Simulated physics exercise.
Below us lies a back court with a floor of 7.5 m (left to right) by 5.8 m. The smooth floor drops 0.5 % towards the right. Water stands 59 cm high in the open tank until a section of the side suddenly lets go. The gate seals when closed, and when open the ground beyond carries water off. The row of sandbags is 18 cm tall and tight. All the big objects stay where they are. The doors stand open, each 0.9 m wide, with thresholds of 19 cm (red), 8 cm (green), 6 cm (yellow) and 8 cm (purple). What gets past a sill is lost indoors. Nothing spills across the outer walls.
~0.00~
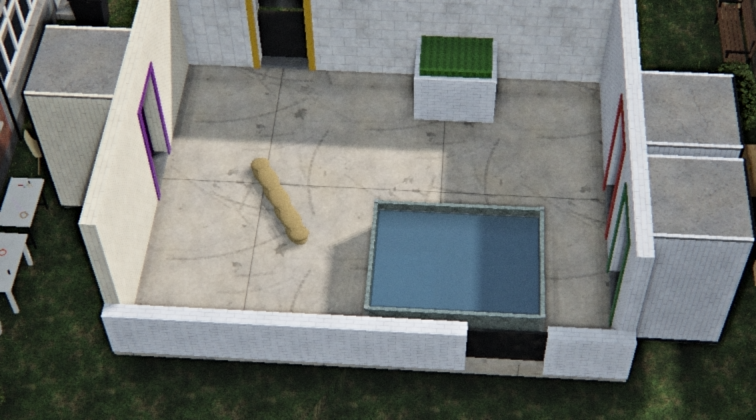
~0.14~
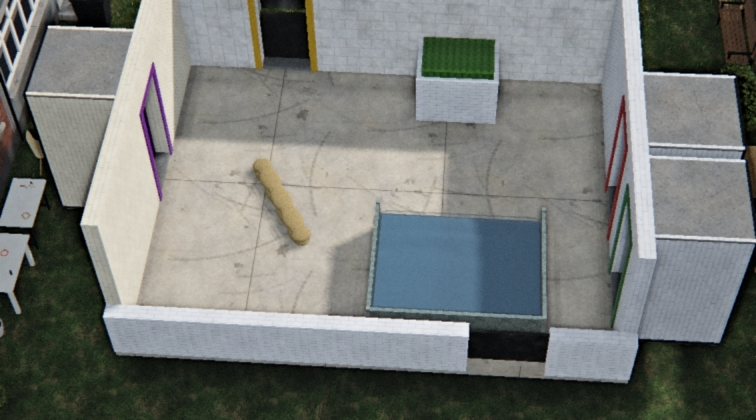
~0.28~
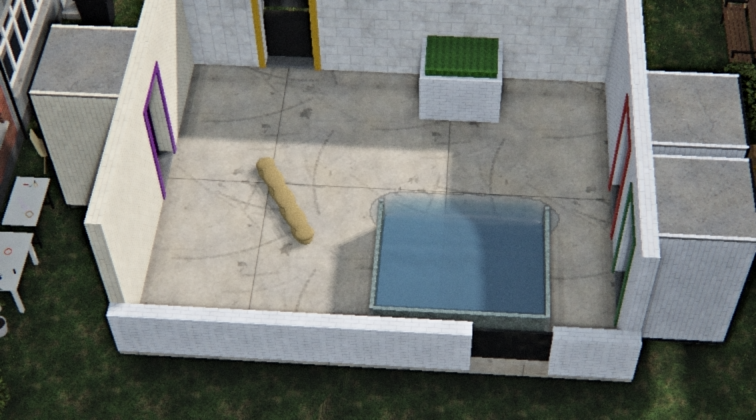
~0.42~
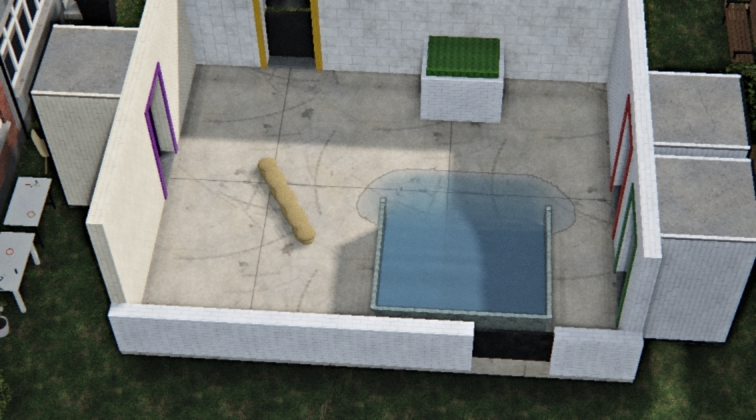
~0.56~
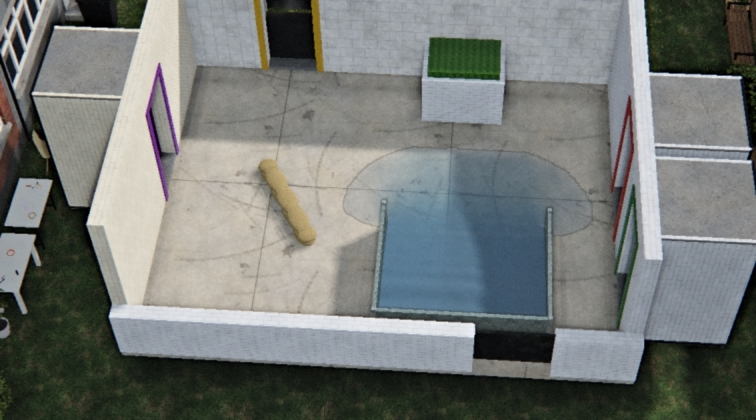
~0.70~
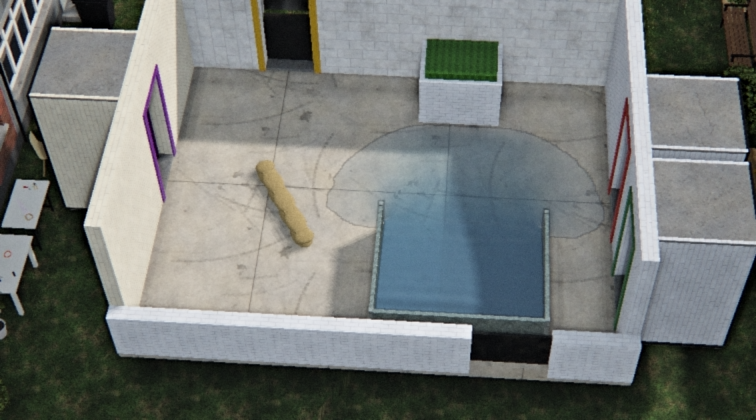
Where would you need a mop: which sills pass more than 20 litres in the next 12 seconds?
Within that time: At the red door it keeps below the limit; at the green door it passes the limit; at the yellow door it exceeds the limit; at the purple door it does not reach the limit.
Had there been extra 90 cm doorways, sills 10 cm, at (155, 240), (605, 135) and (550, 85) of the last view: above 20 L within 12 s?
In that order: Under, above, past it.
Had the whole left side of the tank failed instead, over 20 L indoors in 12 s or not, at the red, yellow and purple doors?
Then: Red not over, yellow over, purple past it.
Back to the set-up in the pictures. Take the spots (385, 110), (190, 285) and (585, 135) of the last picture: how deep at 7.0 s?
In that order: 4, 3 and 10 cm.
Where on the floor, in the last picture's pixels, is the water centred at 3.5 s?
Near (450, 158).
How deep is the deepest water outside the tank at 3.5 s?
Up to some 34 cm.
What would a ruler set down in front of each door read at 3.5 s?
In cm: Red 8, green 0, yellow 12, purple 0.
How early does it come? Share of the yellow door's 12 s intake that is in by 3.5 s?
About 35 per cent.
After 1.4 s water covers 40 % of the floor and is deepest (40 cm) near (467, 132); red door 5 cm at the sill, 0 L in, green door not reached, yellow door not reached, purple door not reached.
After 2.2 s water covers 45 % of the floor and is deepest (50 cm) near (599, 87); red door 3 cm at the sill, 0 L in, green door not reached, yellow door 8 cm at the sill, 0 L in, purple door not reached.
After 3.5 s water covers 55 % of the floor and is deepest (34 cm) near (509, 90); red door 8 cm at the sill, 0 L in, green door not reached, yellow door 12 cm at the sill, 27 L in, purple door not reached.
After 7.0 s water covers 90 % of the floor and is deepest (21 cm) near (551, 346); red door 11 cm at the sill, 0 L in, green door 12 cm at the sill, 3 L in, yellow door 11 cm at the sill, 58 L in, purple door 9 cm at the sill, 2 L in.
After 12.0 s water covers 95 % of the floor and is deepest (12 cm) near (497, 165); red door 7 cm at the sill, 0 L in, green door 8 cm at the sill, 54 L in, yellow door 6 cm at the sill, 77 L in, purple door 5 cm at the sill, 3 L in.
